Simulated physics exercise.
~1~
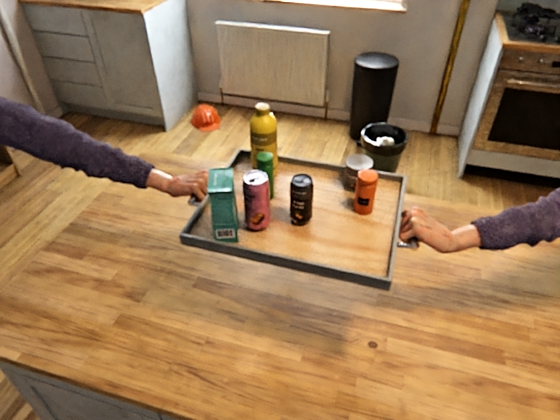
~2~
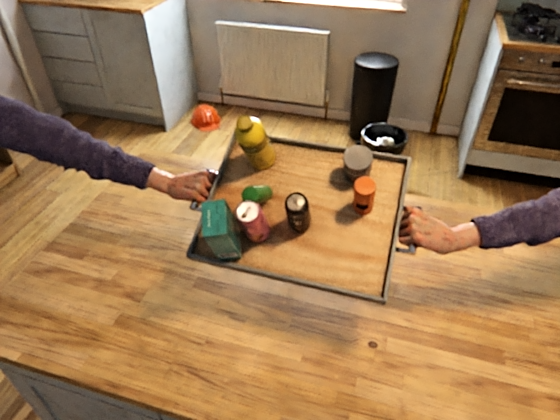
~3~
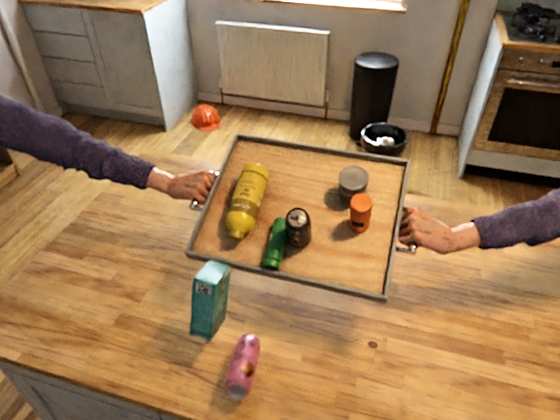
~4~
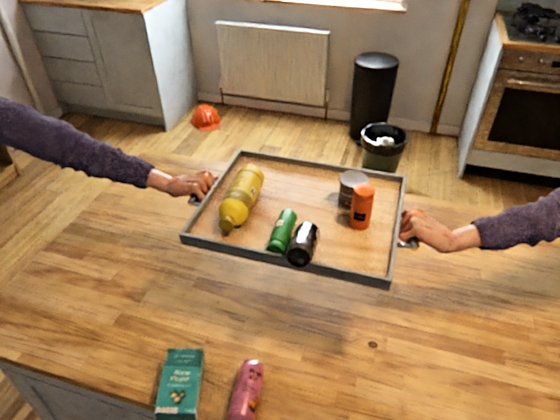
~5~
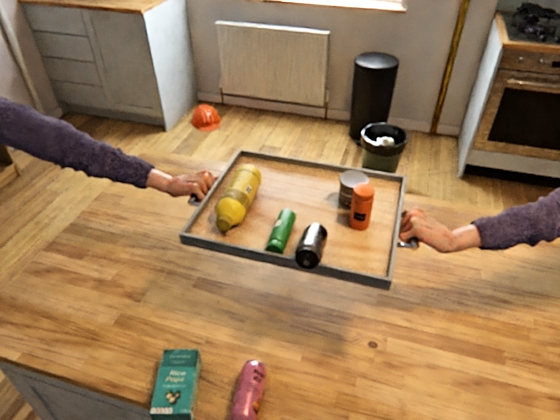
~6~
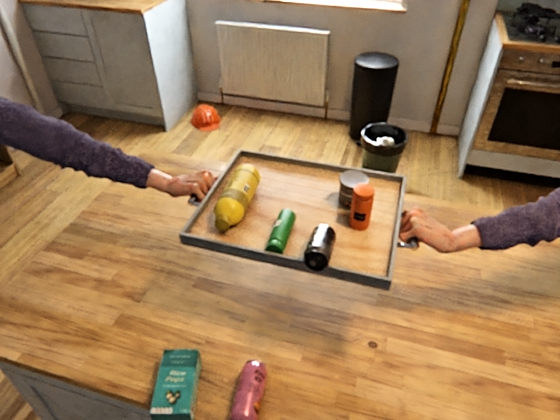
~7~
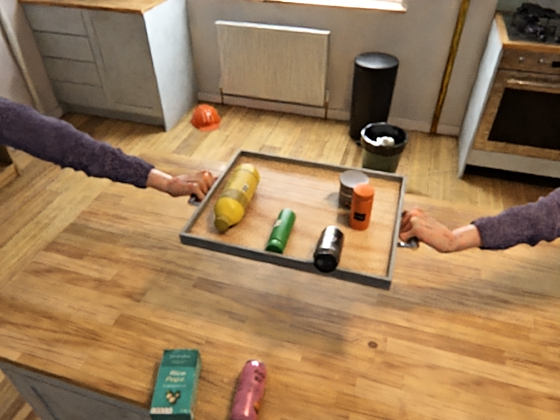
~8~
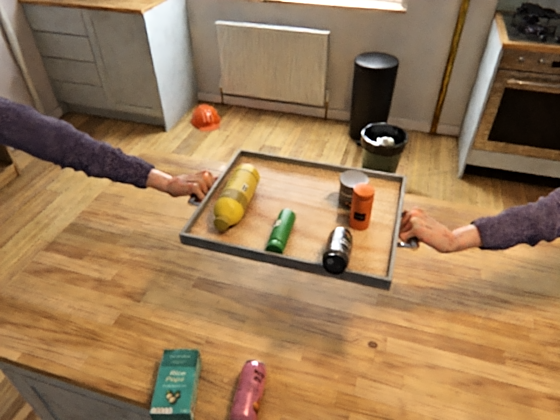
Tray held in two hands tipping towards the viewer and levelling, dropping a packet and pink can, with toppled containers still aboard.
